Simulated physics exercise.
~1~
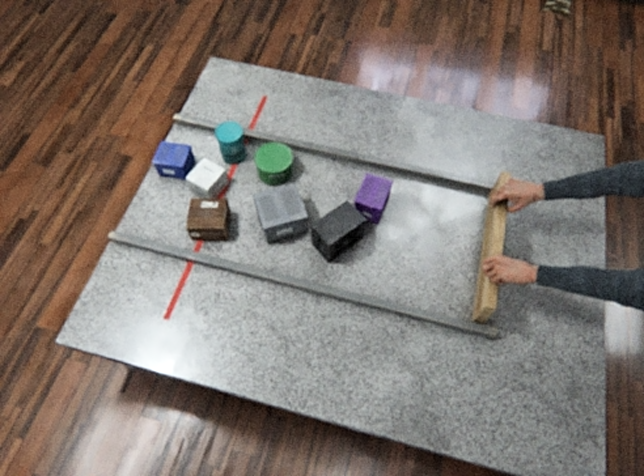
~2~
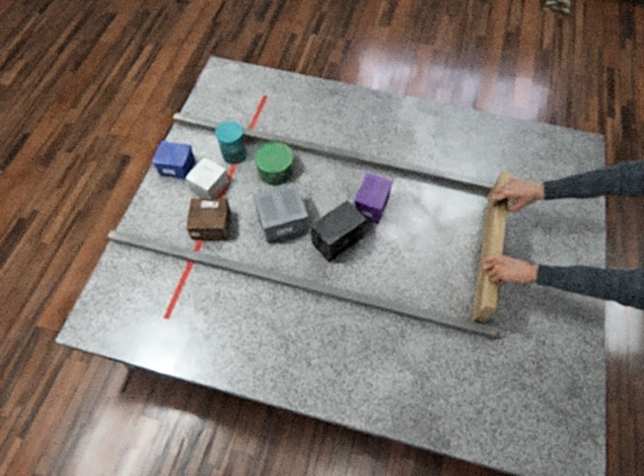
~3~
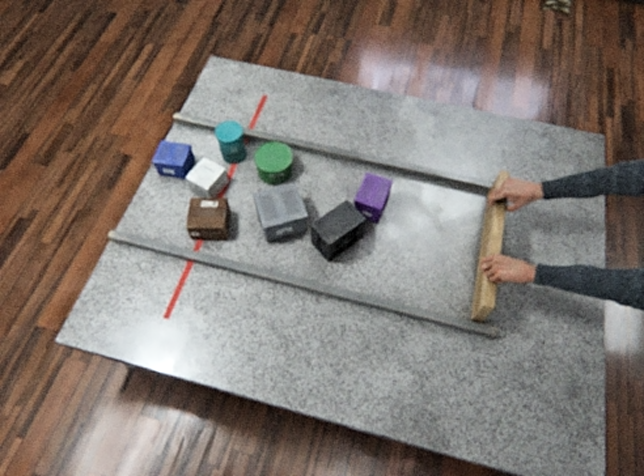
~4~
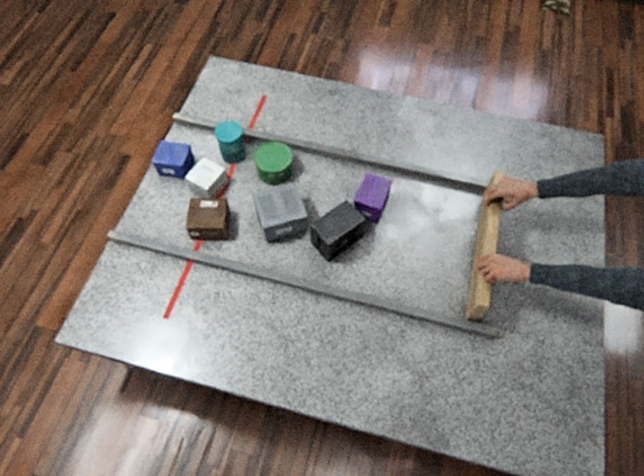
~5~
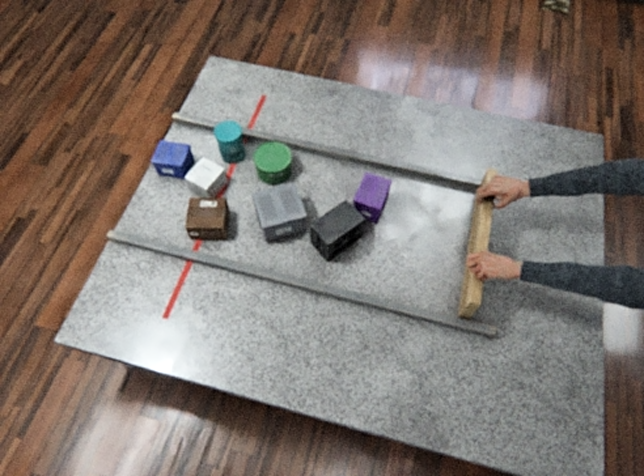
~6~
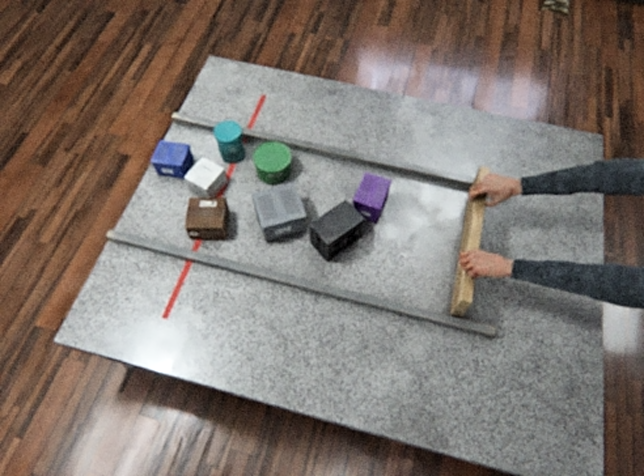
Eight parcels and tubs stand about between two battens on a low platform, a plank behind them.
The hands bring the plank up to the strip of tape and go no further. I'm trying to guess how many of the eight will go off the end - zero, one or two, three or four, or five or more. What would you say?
I would say one or two.
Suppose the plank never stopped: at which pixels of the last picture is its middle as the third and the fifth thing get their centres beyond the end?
At (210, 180) for the third, at (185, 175) for the fifth.
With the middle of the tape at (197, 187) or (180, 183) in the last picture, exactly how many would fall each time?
Respectively 3 and 6.
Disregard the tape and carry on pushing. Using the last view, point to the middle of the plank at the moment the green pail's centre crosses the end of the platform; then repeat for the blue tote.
Middle: Roughly (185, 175); roughly (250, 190).
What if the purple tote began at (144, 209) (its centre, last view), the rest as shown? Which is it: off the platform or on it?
Started there, the object is not lost.
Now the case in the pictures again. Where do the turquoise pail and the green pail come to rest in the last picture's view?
First at (173, 122); second at (192, 144).
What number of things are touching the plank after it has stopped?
2.
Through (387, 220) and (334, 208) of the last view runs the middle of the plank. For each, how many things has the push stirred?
0 at one spot and 3 at the other.
A little later, none off yet; blue tote at rest near (173, 160); white box at rest near (206, 180); turquoise pail at rest near (230, 143).
When it is over, the number that fall off is one or two; down, white box and blue tote.
